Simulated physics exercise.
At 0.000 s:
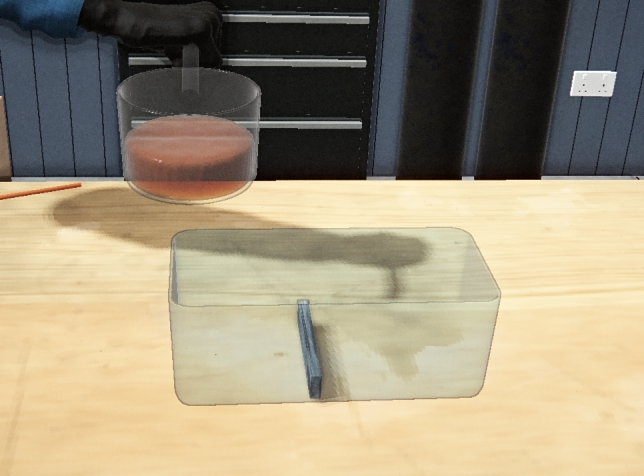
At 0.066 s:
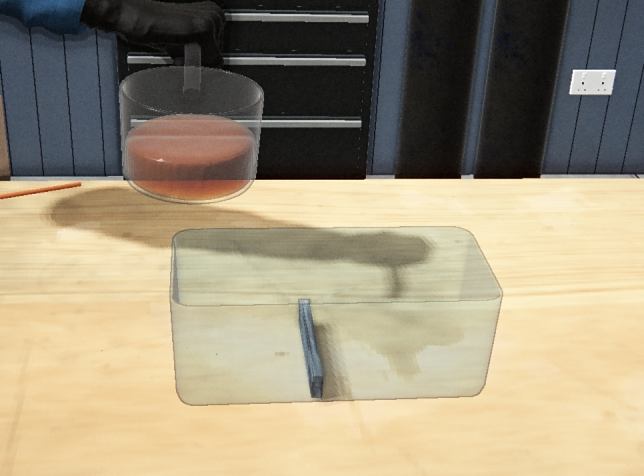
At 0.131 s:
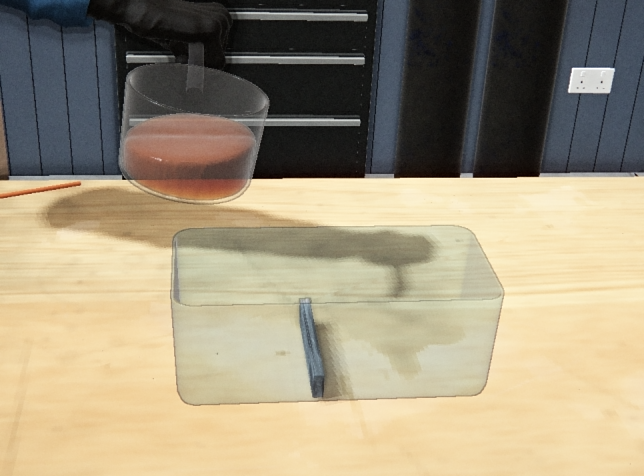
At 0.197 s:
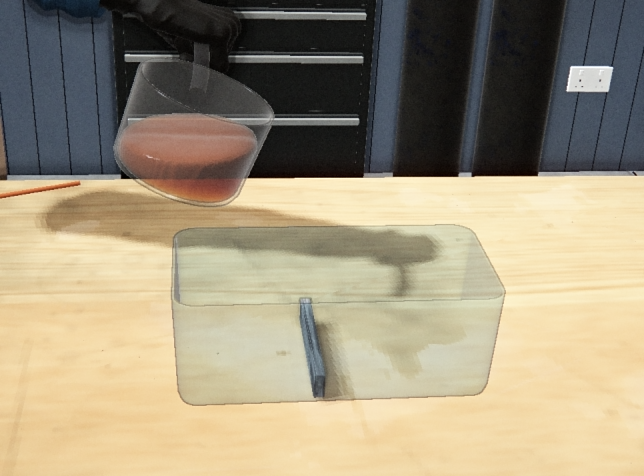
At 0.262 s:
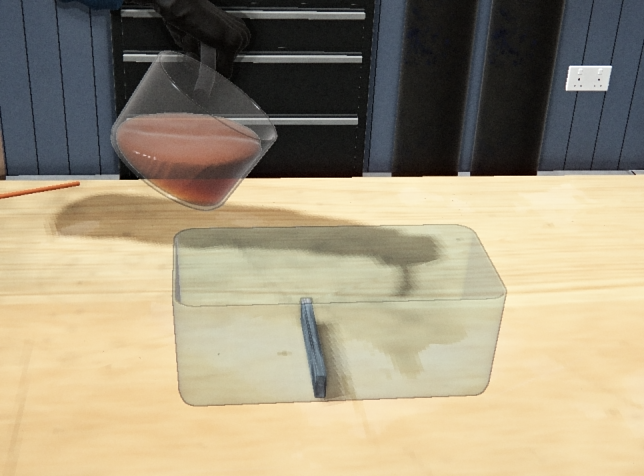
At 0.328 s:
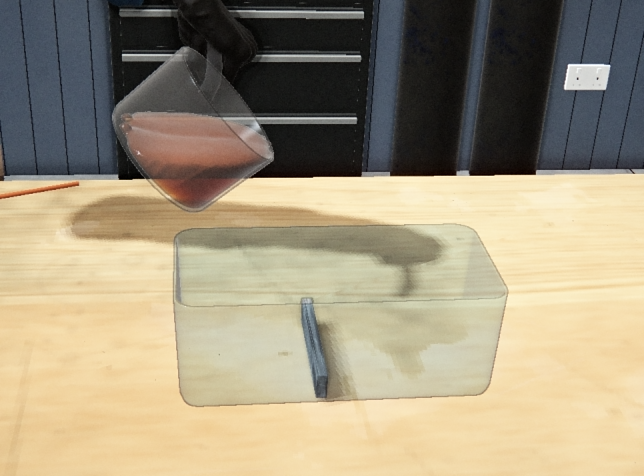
On a wooden workbench, a gloved hand tilting a clear saucepan of reddish-brown tea rightward above an empty long basin.
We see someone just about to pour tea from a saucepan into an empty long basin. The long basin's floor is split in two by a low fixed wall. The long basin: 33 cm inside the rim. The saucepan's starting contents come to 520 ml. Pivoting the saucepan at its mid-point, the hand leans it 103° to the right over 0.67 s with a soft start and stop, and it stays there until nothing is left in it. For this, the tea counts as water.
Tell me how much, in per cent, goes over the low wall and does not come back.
I would say about 45 per cent.
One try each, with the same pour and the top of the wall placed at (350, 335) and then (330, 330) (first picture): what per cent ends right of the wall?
It comes to 10 per cent, and then 5 per cent.
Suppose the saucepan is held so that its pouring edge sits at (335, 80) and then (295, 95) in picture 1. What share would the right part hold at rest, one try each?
The first try gives around 85 percent, the second around 90 percent.
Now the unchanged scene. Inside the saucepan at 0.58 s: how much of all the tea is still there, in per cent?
Some 40 per cent.
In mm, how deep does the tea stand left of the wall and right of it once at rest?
Roughly 14 mm on the left side and 8 mm on the right side.
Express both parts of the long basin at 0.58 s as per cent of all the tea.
About 12 left, about 8 right.
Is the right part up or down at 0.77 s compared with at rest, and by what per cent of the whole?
The amount climbs by around 6.
After 0.58 s the tilt is 99° and 40 per cent is still to pour, 13 is left of the wall and 8 right of it.
After 0.77 s the tilt is 103° and 13 per cent is still to pour, 36 is left of the wall and 38 right of it.
After 0.96 s the tilt is 103° and 2 per cent is still to pour, 50 is left of the wall and 43 right of it.
After 1.17 s the tilt is 103° and 0 per cent is still to pour, 54 is left of the wall and 44 right of it.
In the end 54 per cent lies left of the wall, 45 right of it and 1 outside.
